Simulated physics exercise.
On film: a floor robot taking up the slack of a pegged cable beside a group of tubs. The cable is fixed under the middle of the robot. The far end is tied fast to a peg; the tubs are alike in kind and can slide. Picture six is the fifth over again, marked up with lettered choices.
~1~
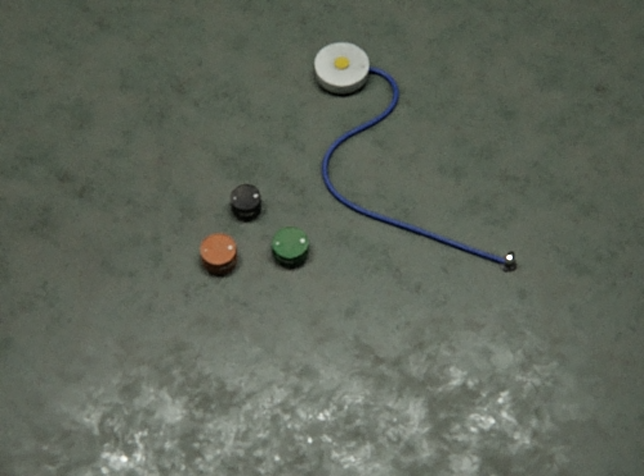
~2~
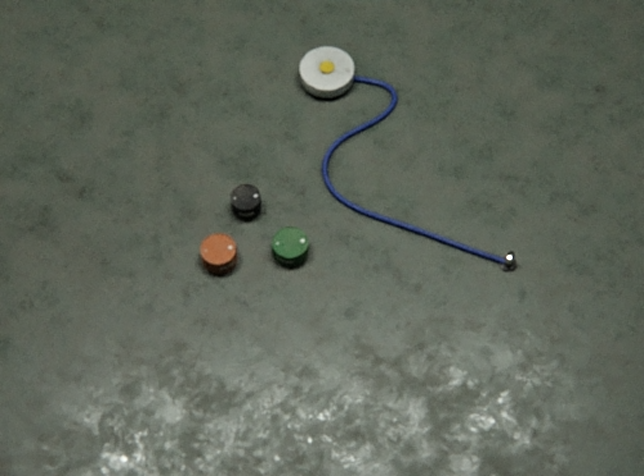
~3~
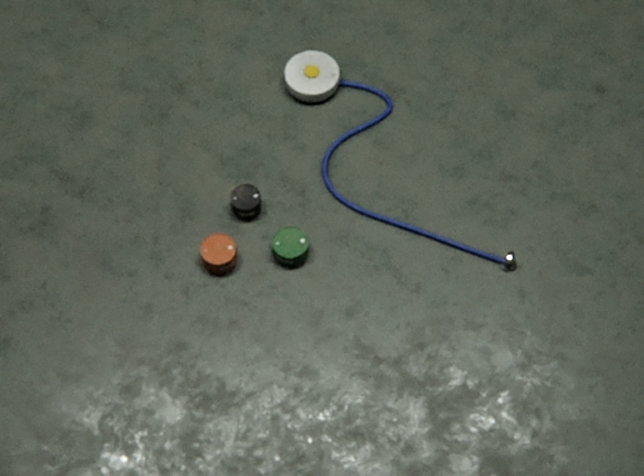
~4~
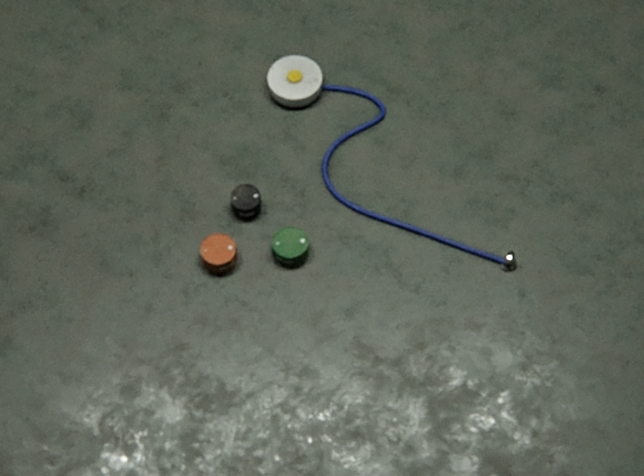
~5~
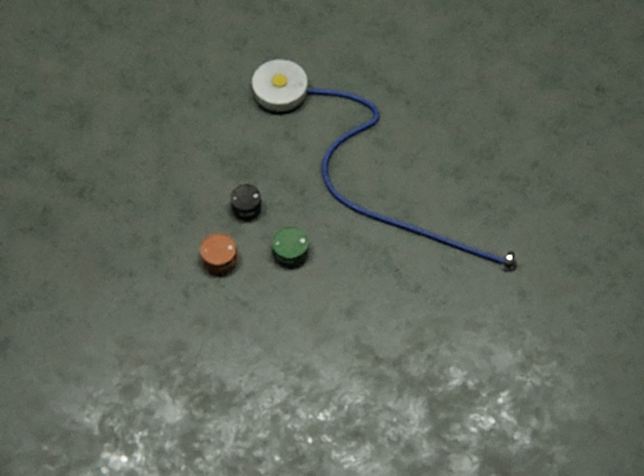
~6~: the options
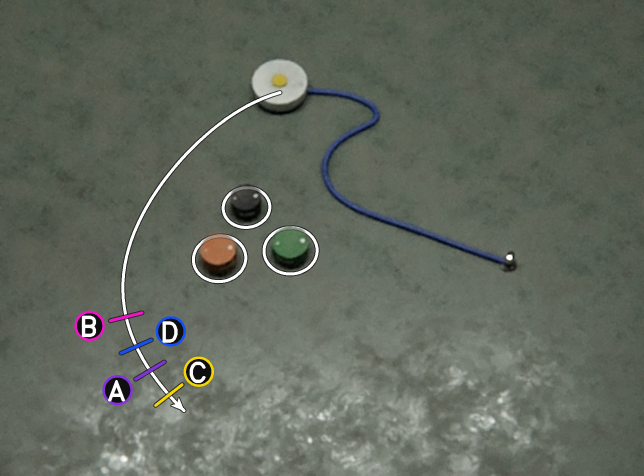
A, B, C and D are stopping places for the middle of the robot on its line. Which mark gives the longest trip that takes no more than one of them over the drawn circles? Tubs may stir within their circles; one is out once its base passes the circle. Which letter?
Stop at D.
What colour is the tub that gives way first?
Black.
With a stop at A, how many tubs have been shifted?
By then, two.
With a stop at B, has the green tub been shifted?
By then, no.
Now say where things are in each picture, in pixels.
In the first picture, orange tub (219, 254); green tub (290, 247); robot (342, 69).
In the second picture, robot (327, 73); black tub (246, 202).
In the third picture, robot (312, 77); green tub (290, 247).
In the fourth picture, robot (295, 82); black tub (246, 202).
In the fifth picture, robot (280, 87); green tub (290, 247); peg (509, 260); black tub (246, 202).
On the copy, A at (150, 371); B at (126, 317); C at (169, 395); D at (136, 347); the route from (280, 92) via (138, 224) to (184, 411).
On D. First, robot (186, 148).
Then, robot (127, 245).
Finally, robot (135, 342); black tub (253, 244); one over the rings.
By contrast, A has two over the rings; B is within the limit but short; C has two over the rings.
